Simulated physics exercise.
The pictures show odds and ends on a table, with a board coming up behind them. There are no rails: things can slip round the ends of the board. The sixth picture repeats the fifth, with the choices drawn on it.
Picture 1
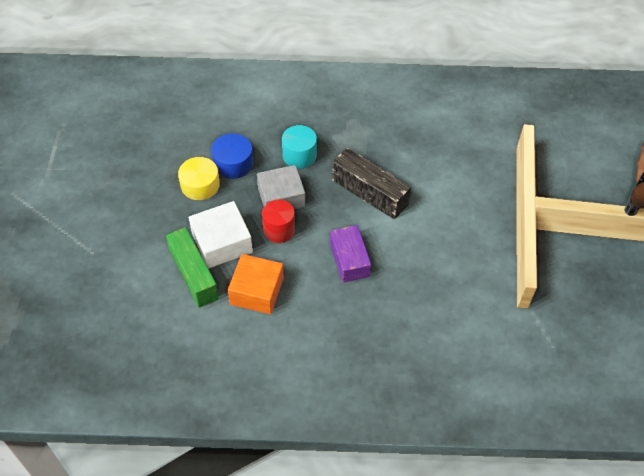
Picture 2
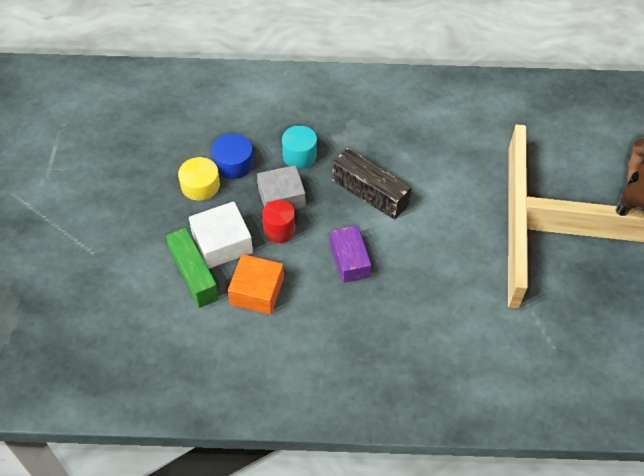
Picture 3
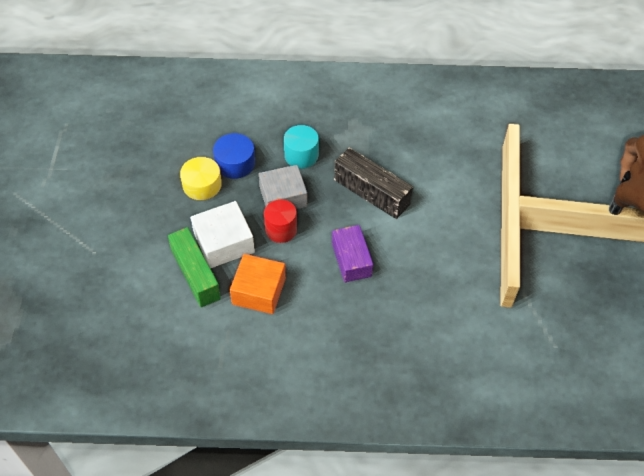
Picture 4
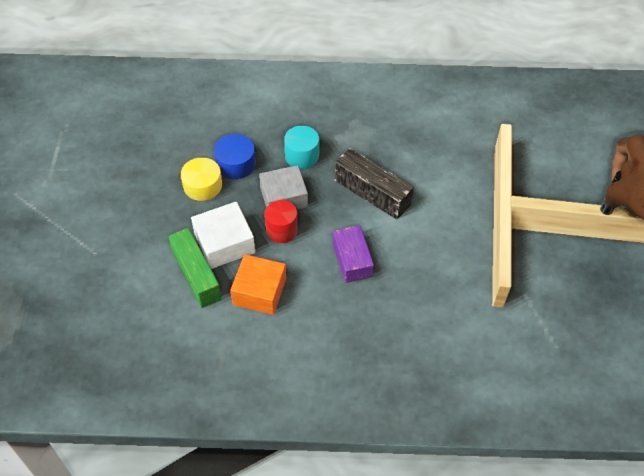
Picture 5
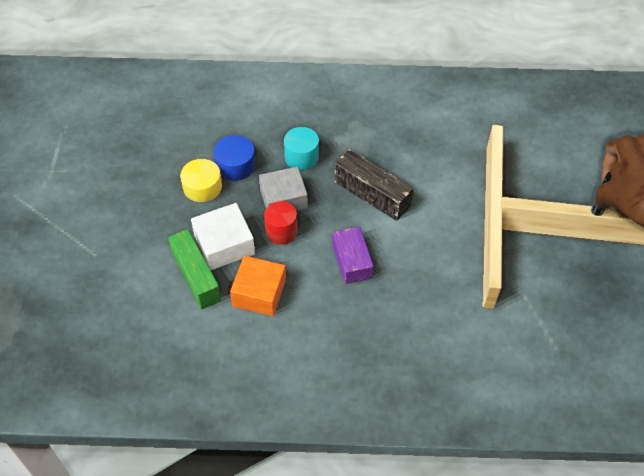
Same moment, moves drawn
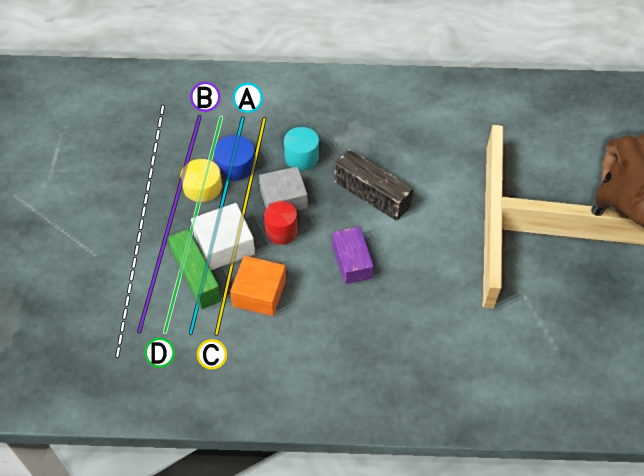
A wooden T-shaped board slid slowly left across a grey table, with a brown object coming into view behind it, while the colourful blocks and tins and a dark bar stayed where they were.
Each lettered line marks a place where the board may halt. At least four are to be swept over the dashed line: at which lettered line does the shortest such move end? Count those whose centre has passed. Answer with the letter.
Line B.
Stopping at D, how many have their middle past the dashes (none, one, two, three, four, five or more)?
Three.
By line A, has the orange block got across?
By then, no.
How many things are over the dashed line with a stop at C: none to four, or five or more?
In all, none.
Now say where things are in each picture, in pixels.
White block (221, 235); red tin (279, 221); blue tin (232, 156), in the first frame.
Board (522, 201); grey block (282, 190), in the second frame.
Board (514, 200); yellow tin (201, 179), in the third frame.
Board (506, 200); black bar (373, 183), in the fourth frame.
Board (497, 201); orange block (259, 286); white block (223, 237); red tin (281, 223), in the fifth frame.
On the copy, A at (219, 216); B at (172, 215); C at (243, 217); D at (196, 215); the dashed line at (142, 219).
On B. First, board (380, 198); yellow tin (201, 181); green bar (195, 269); none across.
Then, board (263, 194); yellow tin (181, 179); green bar (168, 270); none across.
Finally, board (172, 192); yellow tin (96, 171); green bar (75, 270); seven across.
By contrast, A gets only two across; C gets none across; D gets only three across.
